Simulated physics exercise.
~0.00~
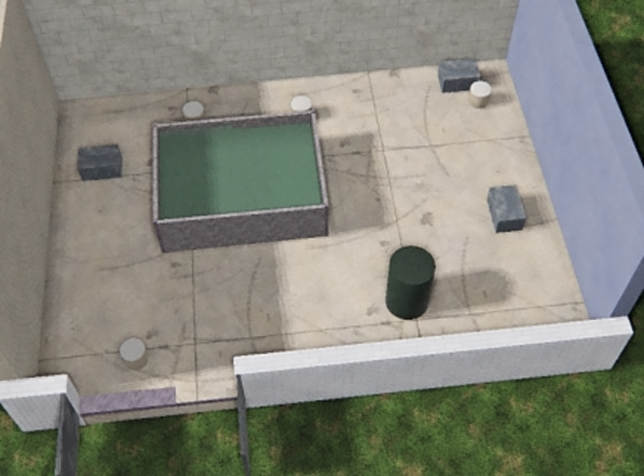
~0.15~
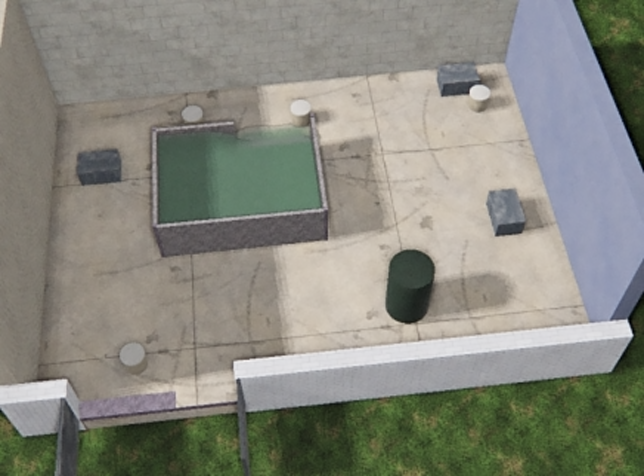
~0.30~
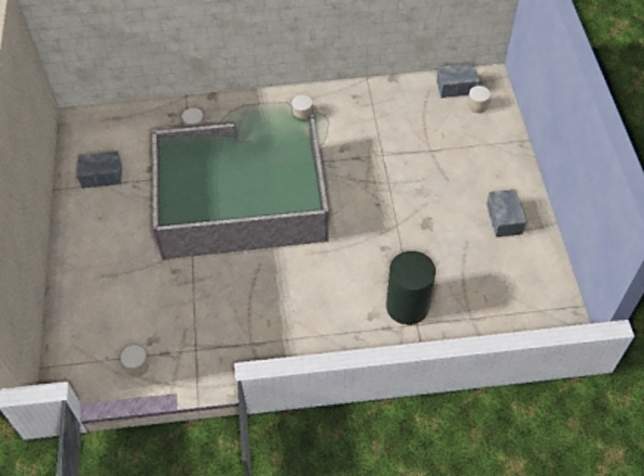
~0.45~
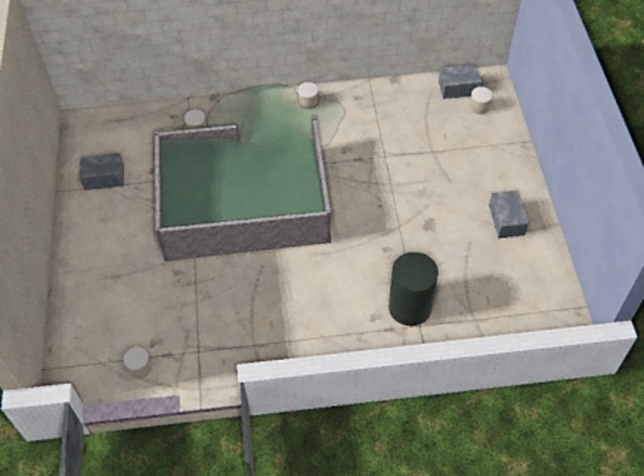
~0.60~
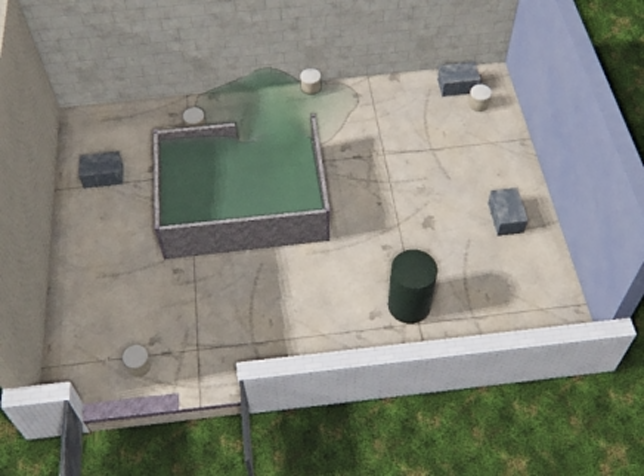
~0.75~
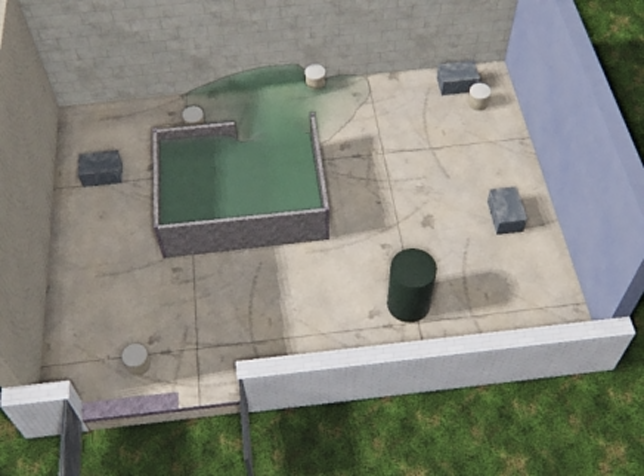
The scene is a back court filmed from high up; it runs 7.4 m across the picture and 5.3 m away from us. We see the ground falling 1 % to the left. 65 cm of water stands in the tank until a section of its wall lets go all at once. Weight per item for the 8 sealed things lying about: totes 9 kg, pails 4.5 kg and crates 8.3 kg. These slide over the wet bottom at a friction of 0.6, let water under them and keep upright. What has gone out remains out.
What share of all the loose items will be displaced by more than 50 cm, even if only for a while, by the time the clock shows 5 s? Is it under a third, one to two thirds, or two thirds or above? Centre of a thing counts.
A clear majority gets shifted, two thirds or beyond.
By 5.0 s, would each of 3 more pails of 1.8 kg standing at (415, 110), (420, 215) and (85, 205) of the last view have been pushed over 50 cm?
One after another they come out above it, inside the limit, above it.
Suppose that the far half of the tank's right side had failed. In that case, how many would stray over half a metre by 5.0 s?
Count: 3.
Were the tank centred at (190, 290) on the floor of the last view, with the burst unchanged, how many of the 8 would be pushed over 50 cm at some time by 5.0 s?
So the tally would be 7.
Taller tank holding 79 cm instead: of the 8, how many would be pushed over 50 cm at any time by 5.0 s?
Count: 7.
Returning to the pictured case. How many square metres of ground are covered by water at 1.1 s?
At that time the wet patch spans about 7.5 m2.
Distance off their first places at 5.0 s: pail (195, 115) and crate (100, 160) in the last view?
The first ends 50 centimetres from its start and the second 150 centimetres.
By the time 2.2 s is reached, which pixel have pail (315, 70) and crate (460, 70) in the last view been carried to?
Approx. (496, 107); approx. (498, 68).
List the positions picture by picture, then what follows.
A pail at (302, 103) rests on the ground; a tote at (168, 130) rests on the ground; water covers 3.8 m2; 0 of 8 have shifted, in the first frame.
A pail at (301, 107), on the bottom; a tote at (168, 135) rests on the ground; 4.5 m2 under water; 0 of 8 have shifted, in the second frame.
A pail at (302, 102) rests on the ground, 15 cm from its start; a tote at (168, 137), on the bottom; water covers 5.2 m2; 1 of 8 have shifted, in the third frame.
A pail at (308, 90) rests on the ground, 46 cm from its start; a tote at (170, 139) rests on the ground; 6.2 m2 under water; 1 of 8 have shifted, in the fourth frame.
A pail at (311, 76) rests on the ground, 72 cm from its start; a tote at (169, 137), on the bottom; 6.7 m2 under water; 1 of 8 have shifted, in the fifth frame.
A pail at (315, 72), afloat, 75 cm from its start; a tote at (168, 135), on the bottom; water covers 7.1 m2; 1 of 8 have shifted, in the sixth frame.
After 1.1 s 1 of 8 are over 50 cm from their spots; 1 afloat.
After 2.2 s 3 of 8 are over 50 cm from their spots; 3 afloat.
After 3.5 s 5 of 8 are over 50 cm from their spots; 2 afloat.
After 5.0 s 6 of 8 are over 50 cm from their spots, and 6 have been at some point; 4 afloat.
